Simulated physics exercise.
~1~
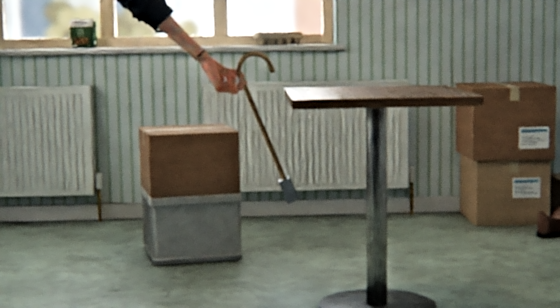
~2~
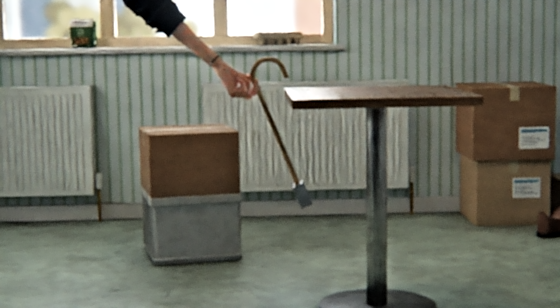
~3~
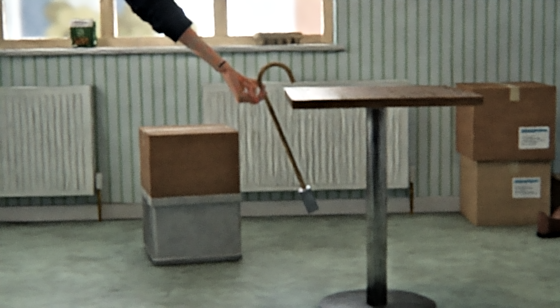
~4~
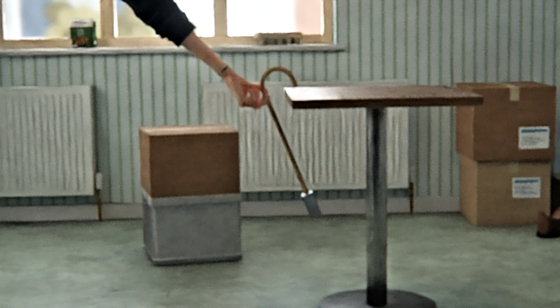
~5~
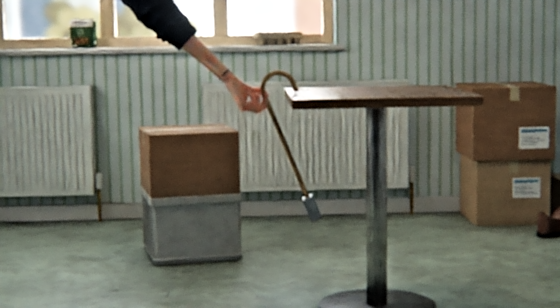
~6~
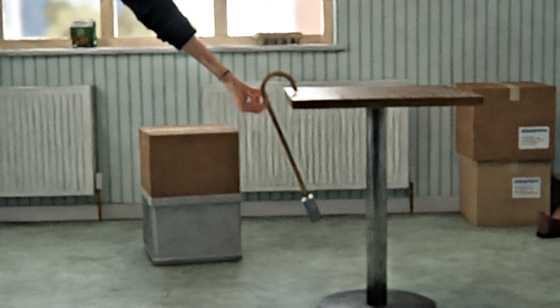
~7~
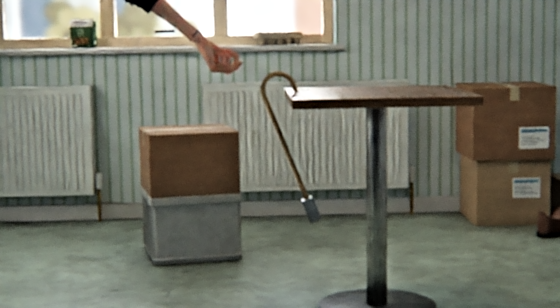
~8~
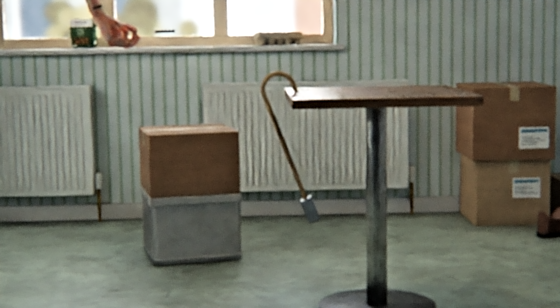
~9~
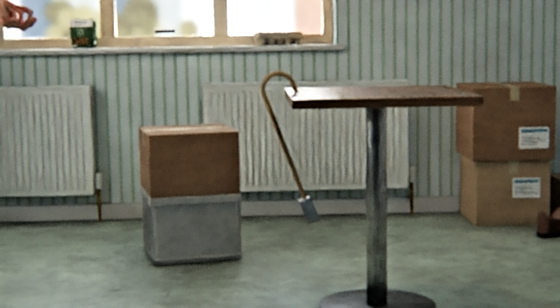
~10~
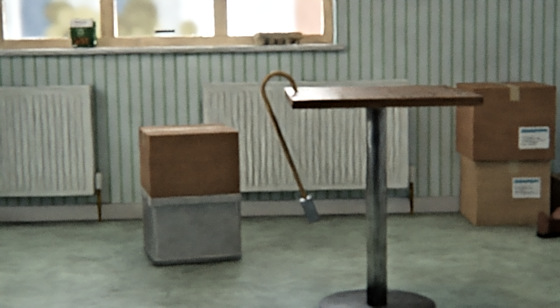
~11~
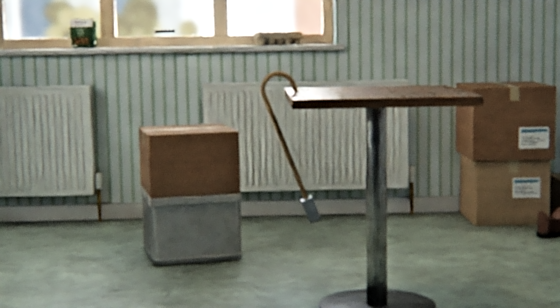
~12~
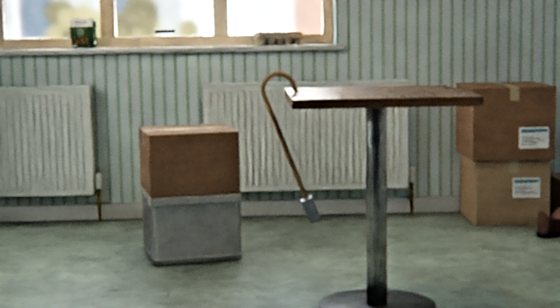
A thin cane-like object with a curved handle and a small grey brush at its lower end is held by a hand reaching in from the upper left, in a room seen from the side by a still camera. A brown-topped table on a grey pedestal stands right of centre, with stacked boxes on either side and white radiators beneath a window. The hand moves the object slightly right and down, bringing its hook to the table's left edge. The fingers let go, and the arm withdraws to the upper left. The object stays hanging there, tilted and still.
